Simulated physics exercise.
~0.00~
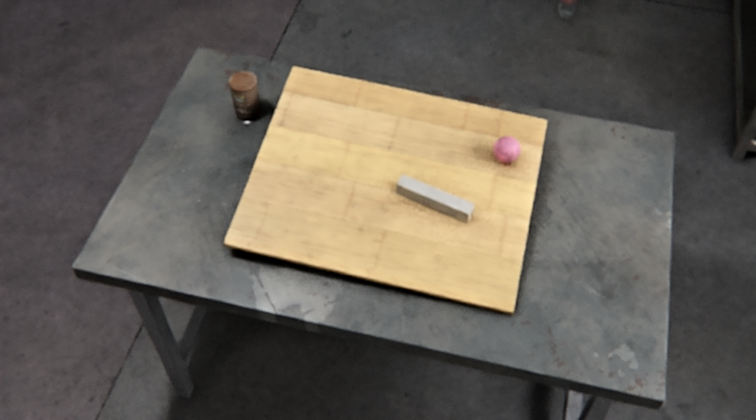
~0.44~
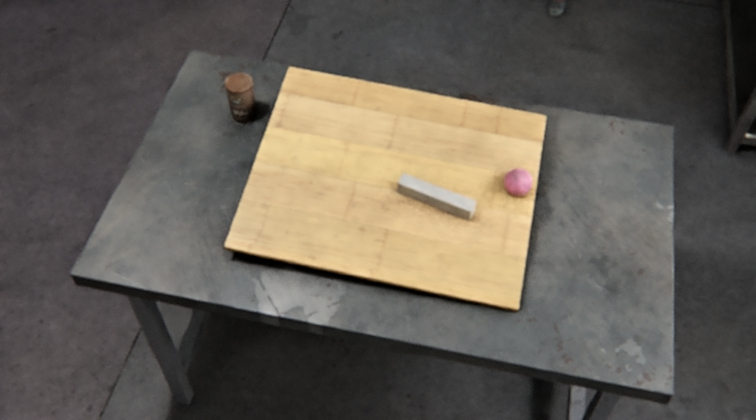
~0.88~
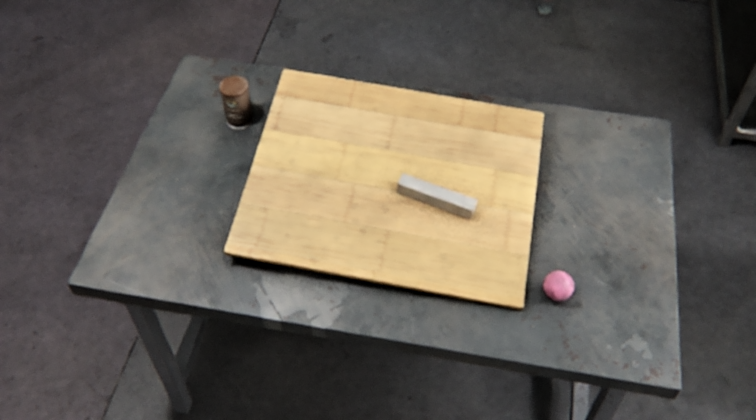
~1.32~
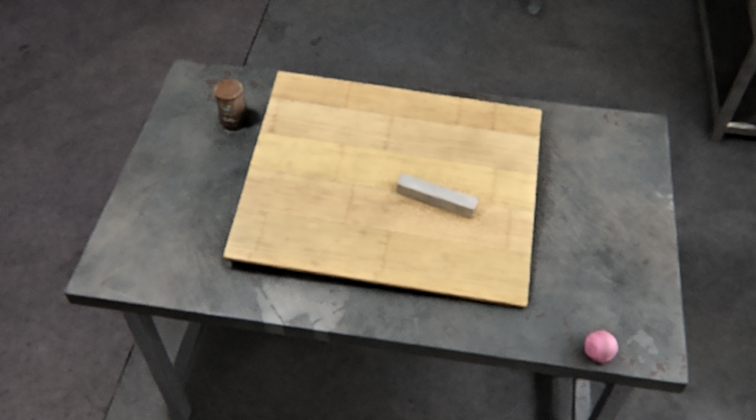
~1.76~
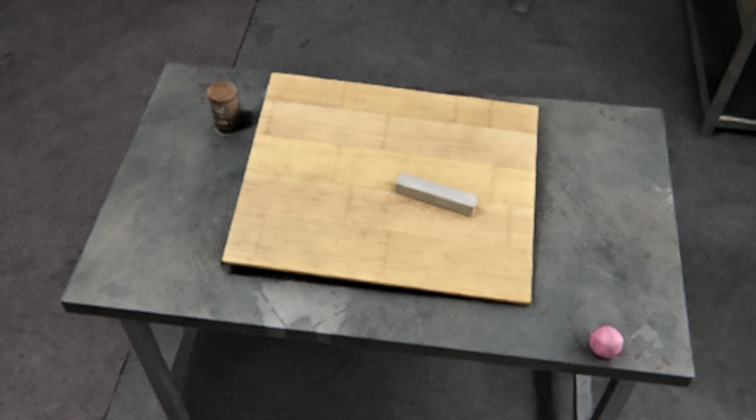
In the video, a pink ball rolls down a tilted wooden board on a gray table, leaves over its right edge and comes to rest near the table's front right corner, while a gray bar on the board and a brown cup-like container beside it stay put.
